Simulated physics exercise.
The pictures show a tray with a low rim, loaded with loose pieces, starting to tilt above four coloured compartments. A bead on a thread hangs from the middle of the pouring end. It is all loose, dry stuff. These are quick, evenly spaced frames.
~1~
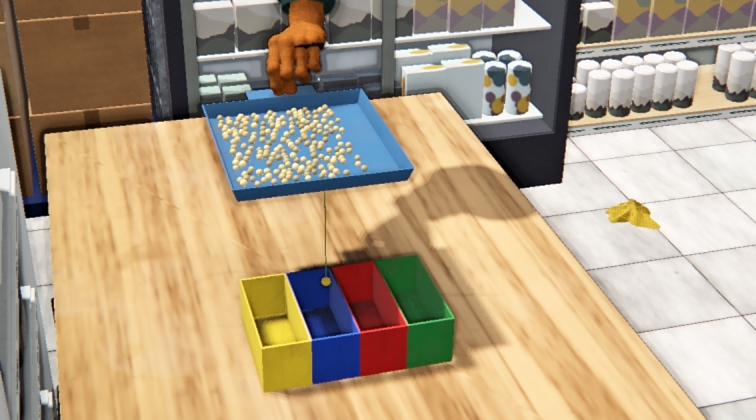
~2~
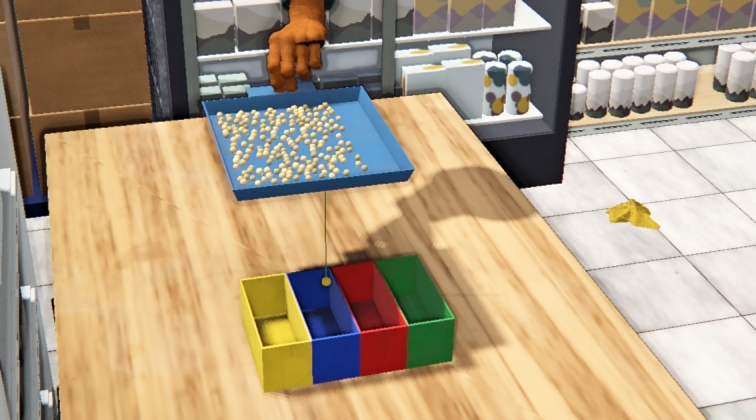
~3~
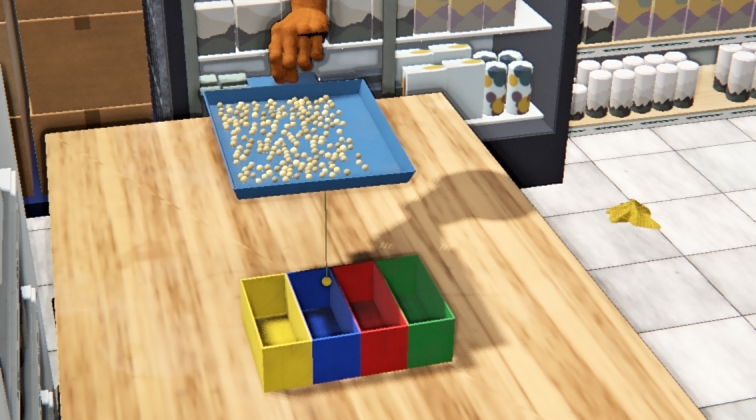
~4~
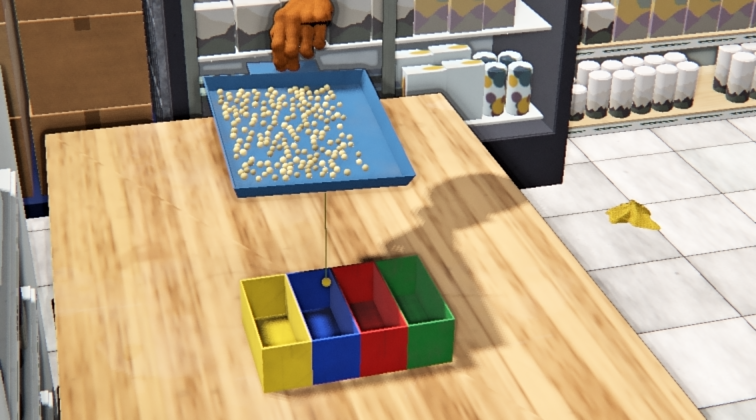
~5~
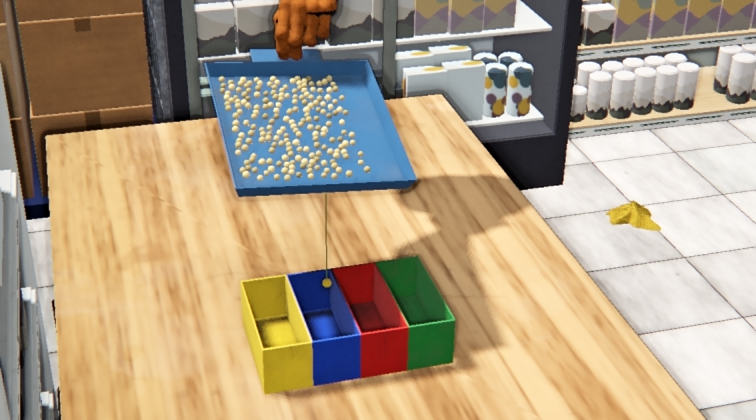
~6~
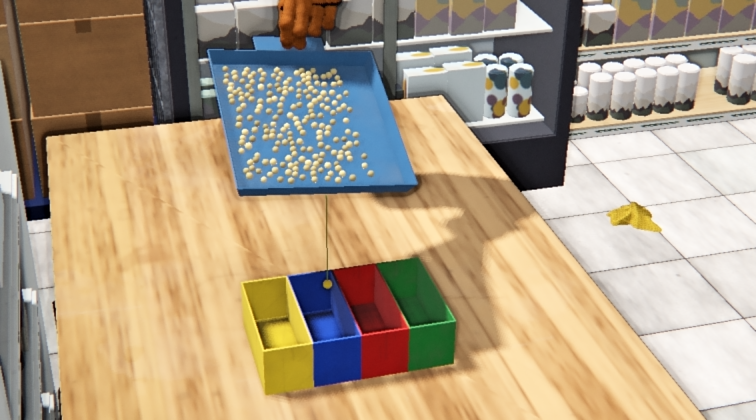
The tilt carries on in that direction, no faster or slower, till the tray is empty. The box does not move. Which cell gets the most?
Most goes to the green cell.
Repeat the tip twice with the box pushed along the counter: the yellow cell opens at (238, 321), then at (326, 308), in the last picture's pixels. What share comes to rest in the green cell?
Near 40 % and 0 %.
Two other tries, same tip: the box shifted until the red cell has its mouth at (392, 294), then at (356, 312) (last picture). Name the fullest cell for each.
One: The cell in red. Two: Green.
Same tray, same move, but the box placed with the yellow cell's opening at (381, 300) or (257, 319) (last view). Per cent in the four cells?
Near 90 % and 80 %.
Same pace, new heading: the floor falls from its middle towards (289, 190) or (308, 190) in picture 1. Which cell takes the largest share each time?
First the yellow cell, then the yellow one.
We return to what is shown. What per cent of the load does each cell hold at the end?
Yellow cell near 0; blue cell near 0; red cell near 40; green cell near 50.
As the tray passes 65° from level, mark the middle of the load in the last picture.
Near (375, 194).
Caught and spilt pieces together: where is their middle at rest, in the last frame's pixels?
Roughly at (405, 341).
Just after the last frame, tray tipped steeply; the larger part on the tray; just a few in the green cell; just a few in the red cell; roughly a quarter falling or outside the box.
A moment on, tray tipped past a quarter turn; about a tenth on the tray; roughly a third in the green cell; roughly a quarter in the red cell; just a few in the blue cell; roughly a quarter falling or outside the box.
Further on, tray tipped past a quarter turn; roughly half in the green cell; roughly a third in the red cell; about a tenth in the blue cell; about a tenth falling or outside the box.
When it is over, tray tipped past a quarter turn; roughly half in the green cell; roughly a third in the red cell; about a tenth in the blue cell; not one in the yellow cell; about a tenth outside the box.
